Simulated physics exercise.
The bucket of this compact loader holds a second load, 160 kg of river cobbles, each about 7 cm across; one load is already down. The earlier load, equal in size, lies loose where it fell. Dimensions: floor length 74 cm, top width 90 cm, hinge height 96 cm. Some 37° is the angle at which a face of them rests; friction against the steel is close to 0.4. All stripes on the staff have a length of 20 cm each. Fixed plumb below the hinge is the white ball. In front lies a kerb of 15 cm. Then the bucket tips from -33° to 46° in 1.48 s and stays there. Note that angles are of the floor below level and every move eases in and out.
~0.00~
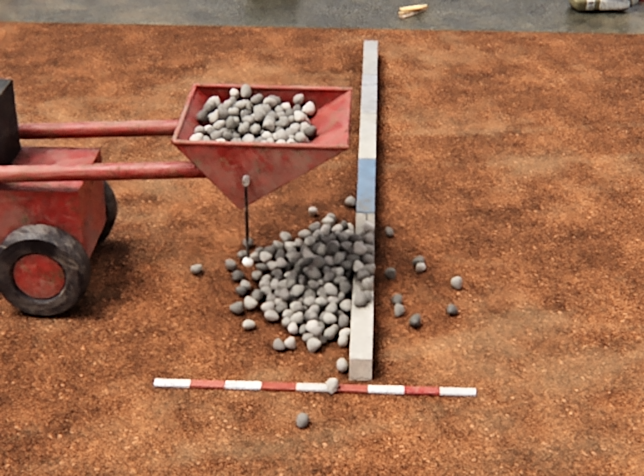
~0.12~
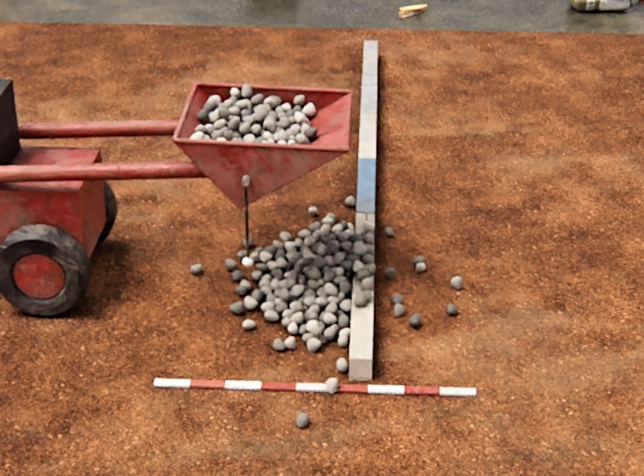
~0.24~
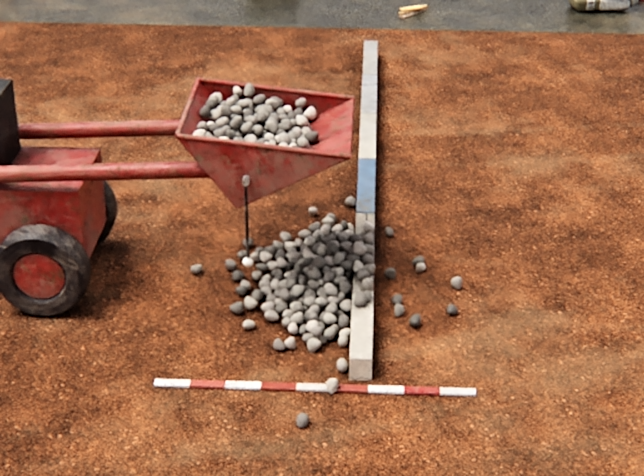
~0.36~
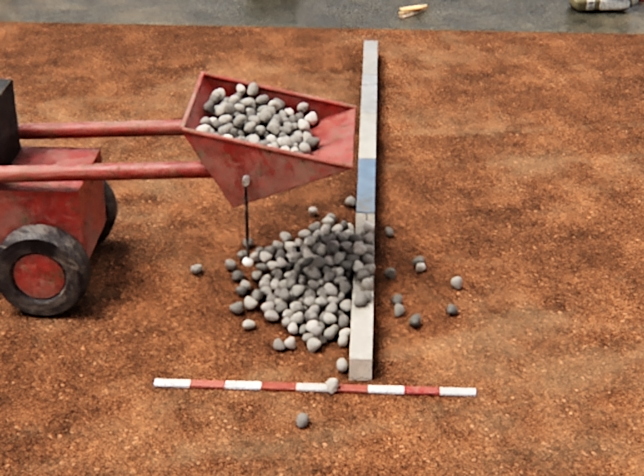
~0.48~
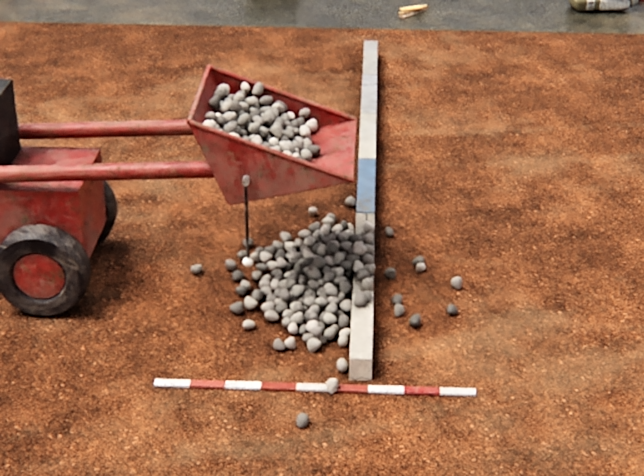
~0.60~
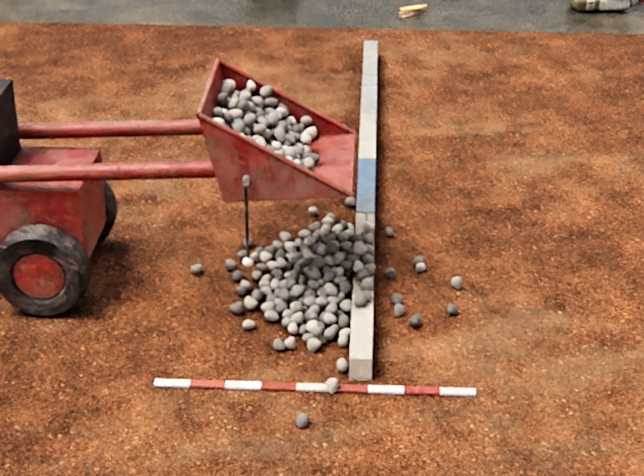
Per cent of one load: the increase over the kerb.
35 percent.
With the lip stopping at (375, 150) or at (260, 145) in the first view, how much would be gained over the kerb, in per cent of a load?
65 % and 0 %.
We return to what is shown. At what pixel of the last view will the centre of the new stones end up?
They settle centred around (347, 272).
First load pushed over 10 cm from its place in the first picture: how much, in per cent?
Close to 5 per cent.
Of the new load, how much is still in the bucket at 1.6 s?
Some 15 percent, roughly.
After 1.1 s the floor is at 34°; in per cent of one load, 99 in the bucket, 98 on this side of the kerb, 3 over the kerb; the foremost stones are at (418, 284).
After 1.6 s the floor is at 46°; in per cent of one load, 15 in the bucket, 172 on this side of the kerb, 13 over the kerb; the foremost stones are at (428, 279).
After 1.9 s the floor is at 46°; in per cent of one load, 0 in the bucket, 166 on this side of the kerb, 34 over the kerb; the foremost stones are at (466, 287).
After 4.4 s the floor is at 46°; in per cent of one load, 0 in the bucket, 162 on this side of the kerb, 38 over the kerb; the foremost stones are at (520, 295). Net gain over the kerb, 35.
